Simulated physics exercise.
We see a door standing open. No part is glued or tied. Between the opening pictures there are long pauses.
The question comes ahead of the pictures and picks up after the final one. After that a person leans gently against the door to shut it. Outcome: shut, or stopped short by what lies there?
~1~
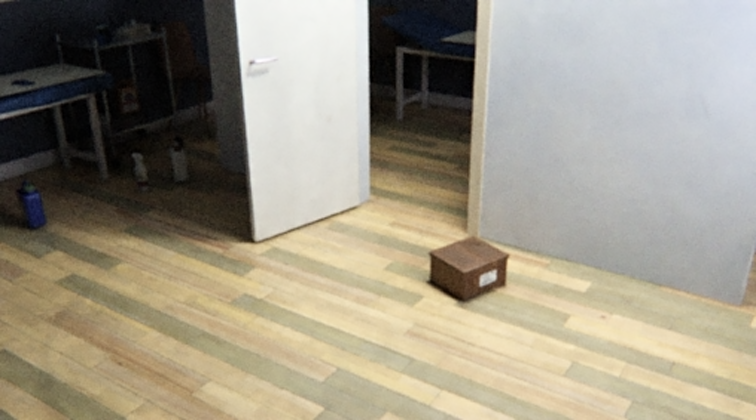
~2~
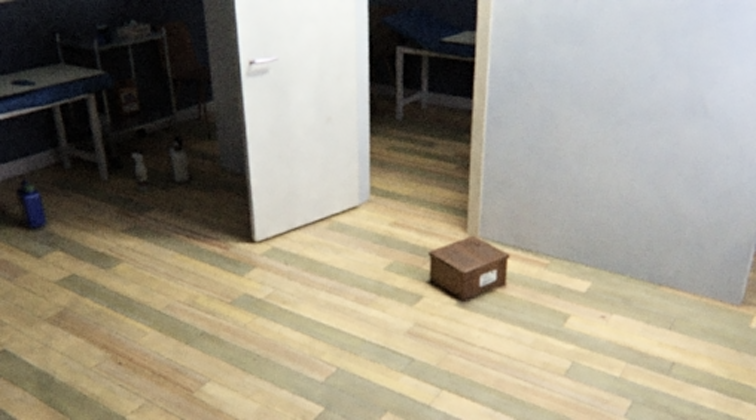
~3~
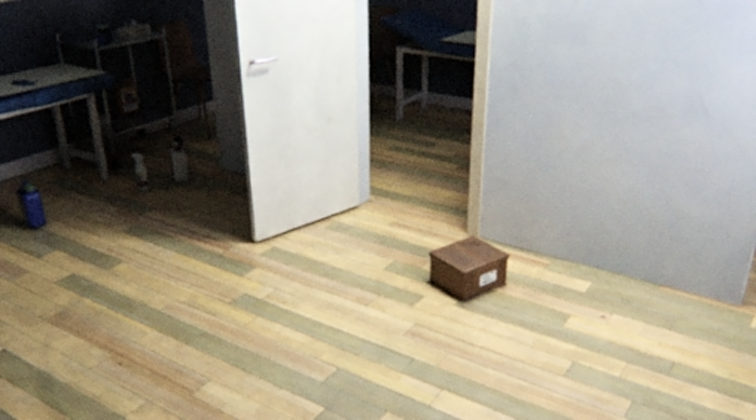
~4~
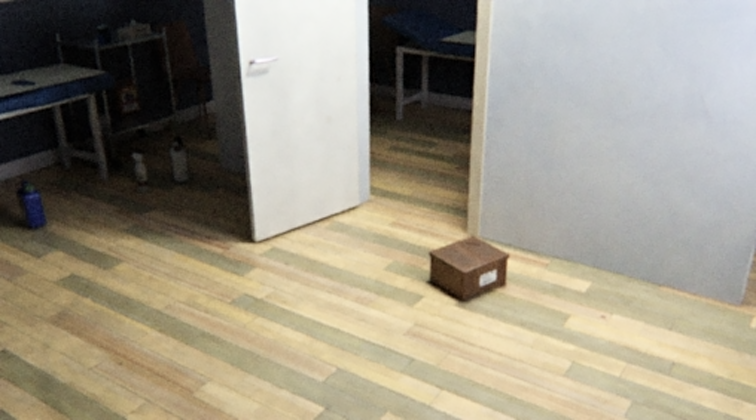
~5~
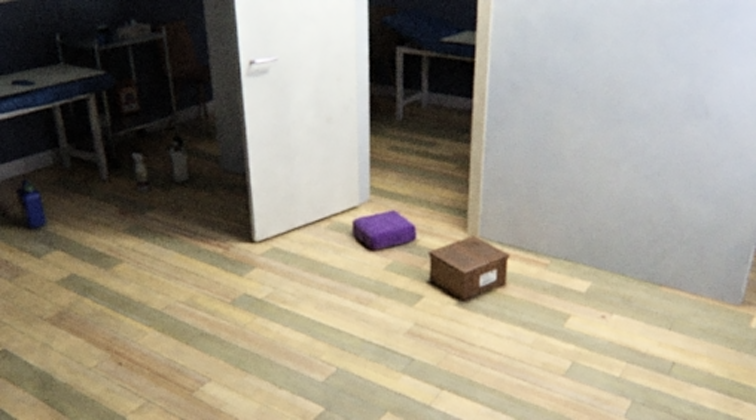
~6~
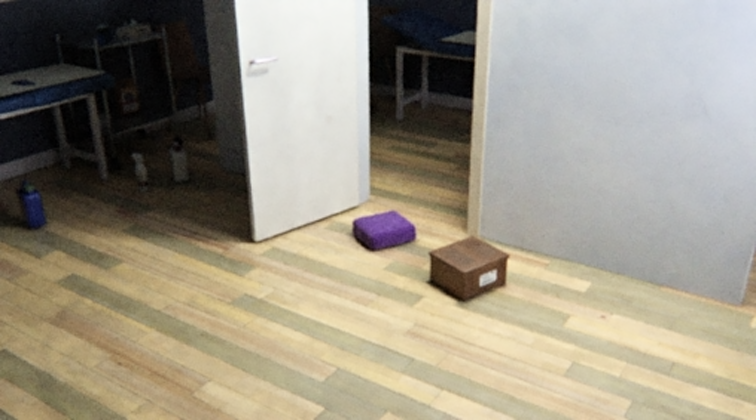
Stopped short.
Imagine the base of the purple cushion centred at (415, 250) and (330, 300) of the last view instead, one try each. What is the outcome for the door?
First, it is blocked; second, it reaches the frame.
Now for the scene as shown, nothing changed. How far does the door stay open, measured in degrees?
Roughly 25°.
Then, 1.20 s after the last picture, door 60° open; purple cushion slid a little near (388, 230).
Then, 1.70 s after the last picture, door 38° open; purple cushion slid a little near (413, 230).
At rest, door 23° open; moved from the start, purple cushion; brown tote in place. Seen from the same camera at the end, purple cushion near (433, 224).
